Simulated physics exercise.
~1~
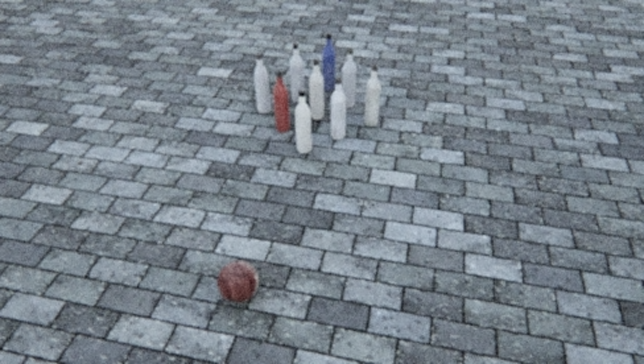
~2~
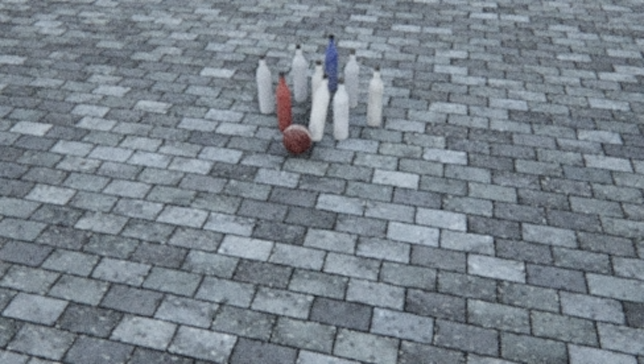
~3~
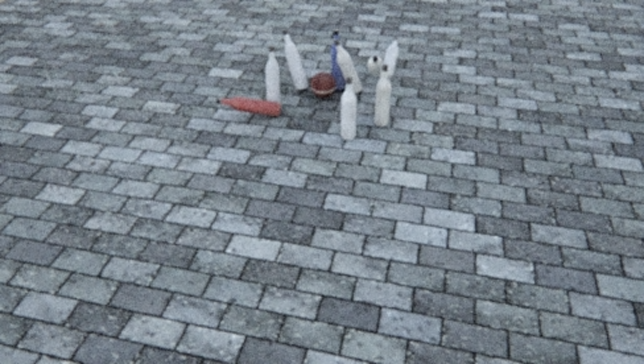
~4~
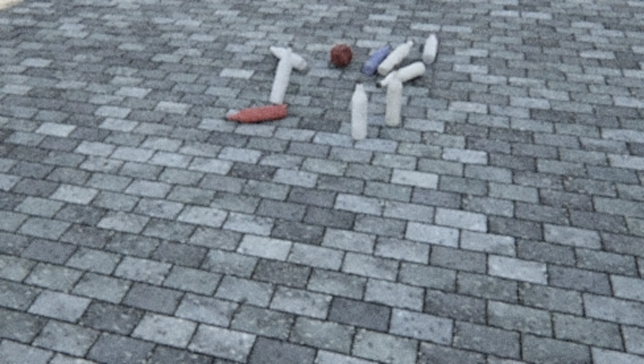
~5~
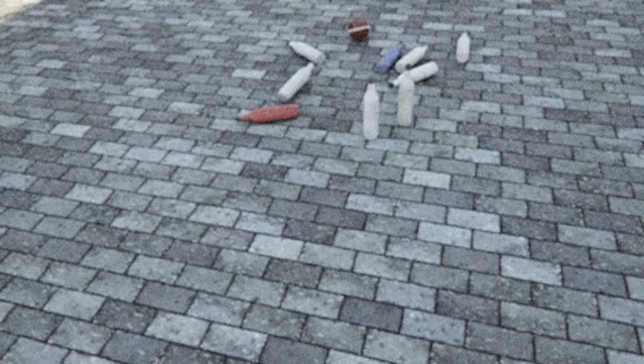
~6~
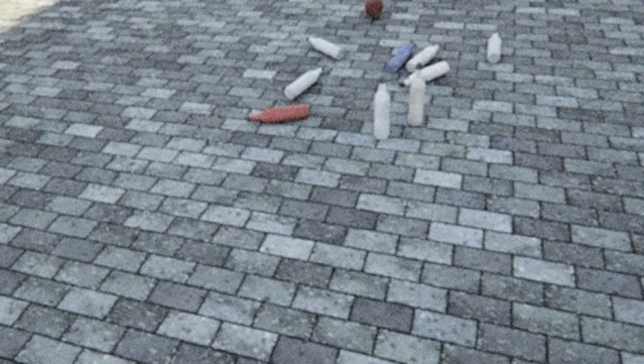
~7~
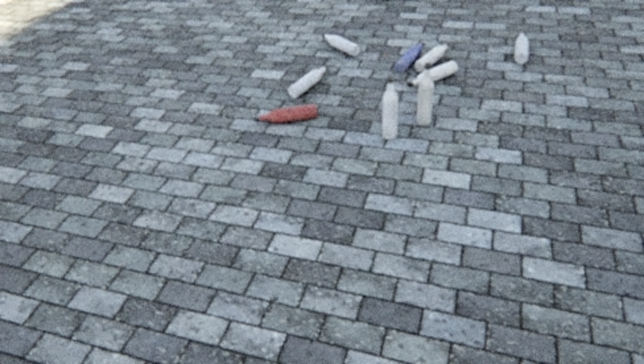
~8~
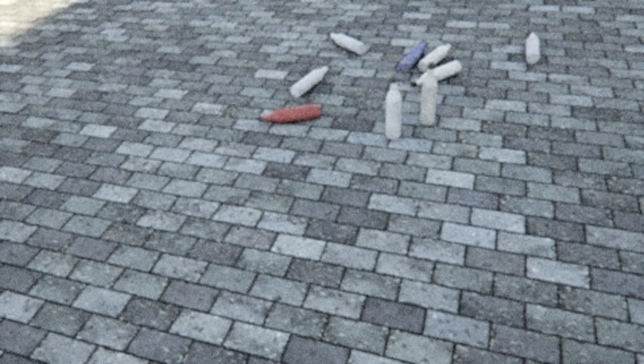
At first, a reddish ball rolls across grey paving towards nine upright bottles, mostly white, with one red and one blue. It reaches the front of the group and strikes, tilting a white bottle beside the red one. The ball pushes on through the middle as the red bottle topples to the left and others start to tip. The blue bottle and several white ones then fall, while the ball rolls out behind them and leaves the view at the top. The view drifts left, and finally seven bottles lie scattered while two white ones still stand.
